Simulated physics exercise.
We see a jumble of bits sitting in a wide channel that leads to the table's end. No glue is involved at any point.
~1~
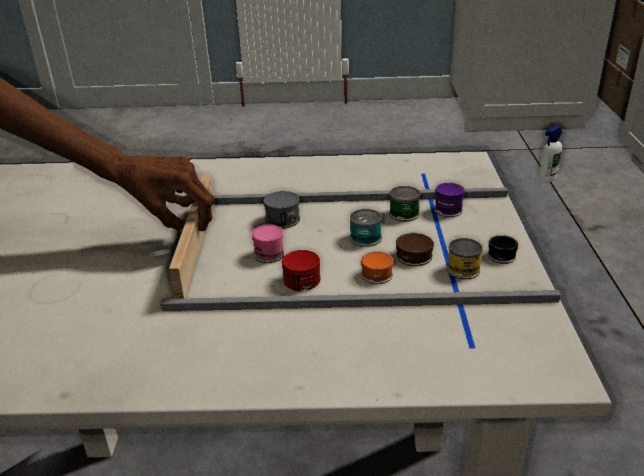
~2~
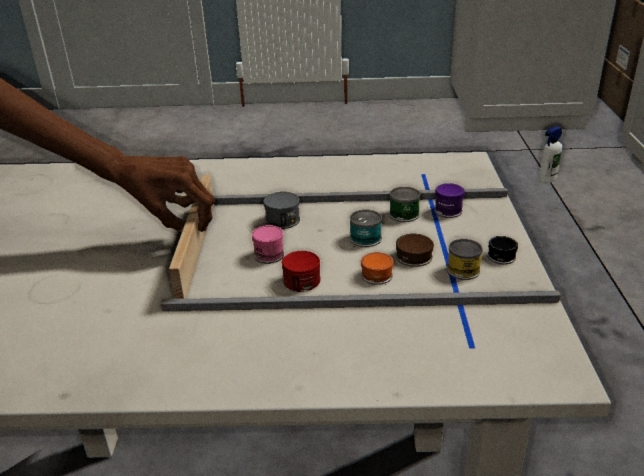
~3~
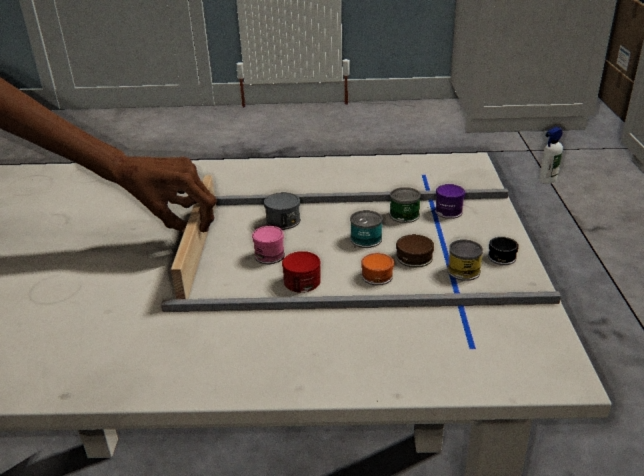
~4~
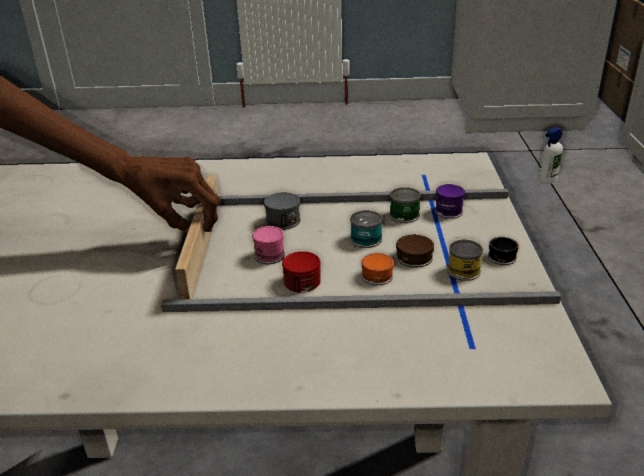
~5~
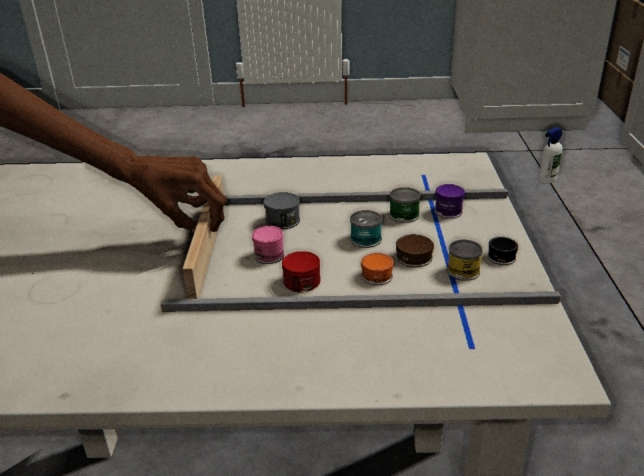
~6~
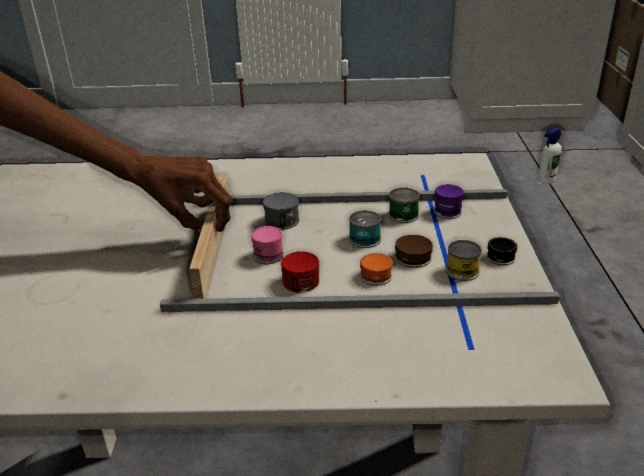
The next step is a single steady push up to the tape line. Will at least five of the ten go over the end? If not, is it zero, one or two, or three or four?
The sweep fails to knock any off.
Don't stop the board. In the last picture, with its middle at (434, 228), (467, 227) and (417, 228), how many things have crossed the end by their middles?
Counts per position: 0 / 3 / 0.
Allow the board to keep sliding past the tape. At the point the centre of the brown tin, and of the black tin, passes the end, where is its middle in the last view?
Roughly at (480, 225) and roughly at (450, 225).
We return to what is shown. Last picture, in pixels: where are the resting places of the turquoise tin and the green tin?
Around (456, 226), then around (482, 202).
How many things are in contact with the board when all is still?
Looks like 4 of them, all told.
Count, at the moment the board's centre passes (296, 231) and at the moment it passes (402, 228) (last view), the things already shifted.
By the first moment it's 3, by the second it's 10.
Soon after, none off yet; black tin at rest near (502, 251); purple tin at rest near (449, 201); yellow pot at rest near (464, 260).
After that, none off yet; black tin moving near (505, 250); purple tin displaced about its own width near (472, 199); yellow pot displaced about its own width near (487, 257).
In the end, the number that fall off is zero.
